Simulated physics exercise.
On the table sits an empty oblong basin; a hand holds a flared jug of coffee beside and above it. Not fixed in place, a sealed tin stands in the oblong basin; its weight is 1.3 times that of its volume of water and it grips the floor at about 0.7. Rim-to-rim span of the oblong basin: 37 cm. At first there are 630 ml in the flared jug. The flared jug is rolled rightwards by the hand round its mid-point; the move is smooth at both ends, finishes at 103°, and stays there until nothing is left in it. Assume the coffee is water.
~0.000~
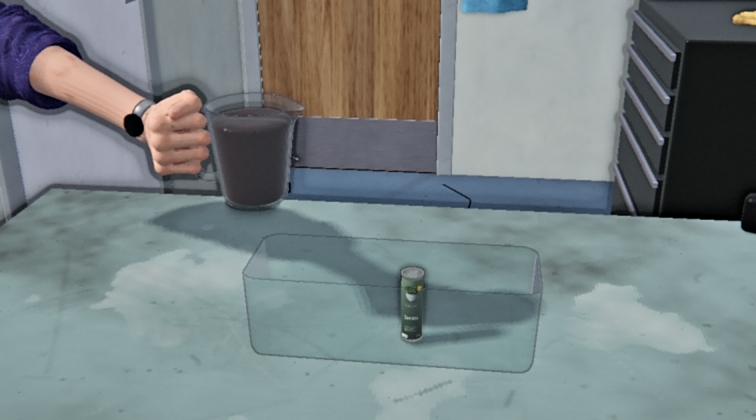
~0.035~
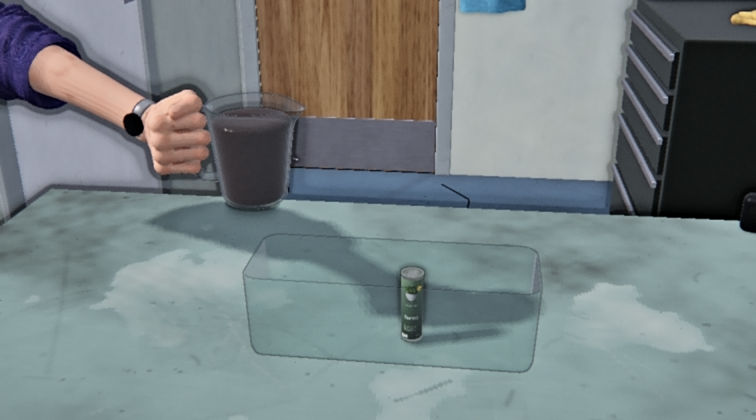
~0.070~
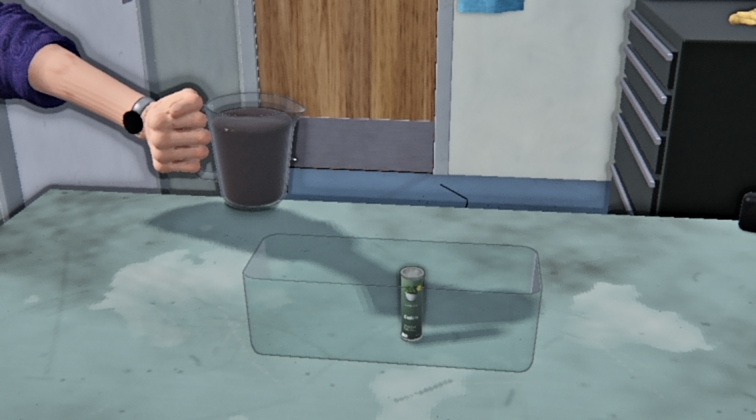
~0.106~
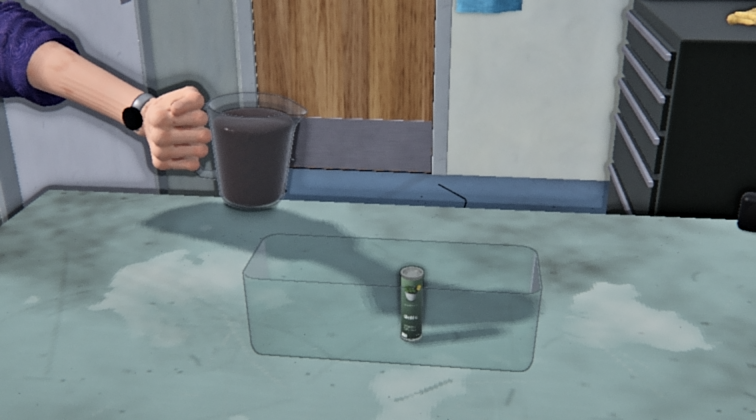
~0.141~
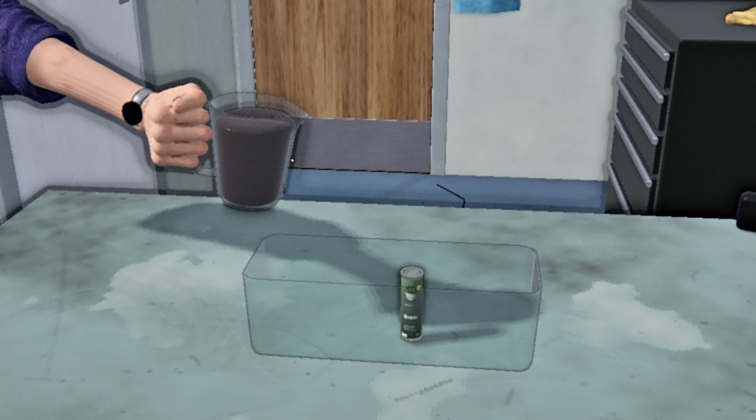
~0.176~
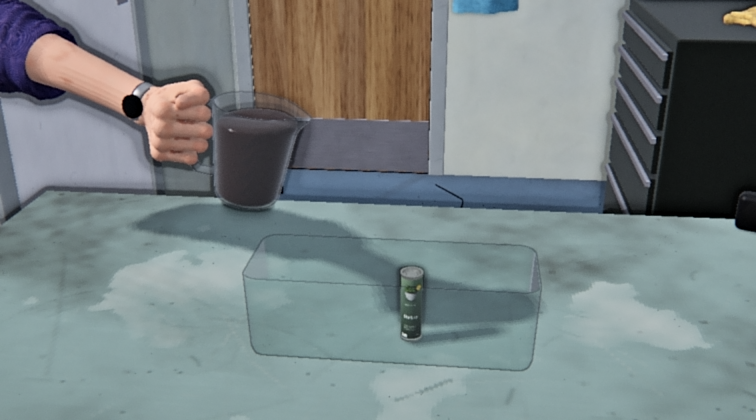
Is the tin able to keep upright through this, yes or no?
Yes, it remains upright.
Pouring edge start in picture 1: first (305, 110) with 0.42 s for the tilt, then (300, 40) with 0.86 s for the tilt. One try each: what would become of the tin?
Run one: It does not tip. Run two: It tumbles.
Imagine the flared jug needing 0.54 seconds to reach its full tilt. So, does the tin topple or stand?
In that case the tin stays vertical.
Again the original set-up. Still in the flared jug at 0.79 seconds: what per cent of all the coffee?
What remains is about 24 percent of it all.
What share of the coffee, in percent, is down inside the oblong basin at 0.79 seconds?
Roughly 56 percent of it.
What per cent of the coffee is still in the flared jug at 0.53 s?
Roughly 78 per cent.
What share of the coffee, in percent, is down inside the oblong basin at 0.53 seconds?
About 3 per cent.
By 0.53 s the tilt is 70° and 77 per cent is still to pour; the tin stands where it began.
By 0.79 s the tilt is 101° and 24 per cent is still to pour; the tin stands where it began.
By 1.06 s the tilt is 103° and 1 per cent is still to pour; the tin stands where it began.
By 1.36 s the tilt is 103° and 0 per cent is still to pour; the tin stands where it began.
At rest the tin stands where it began.
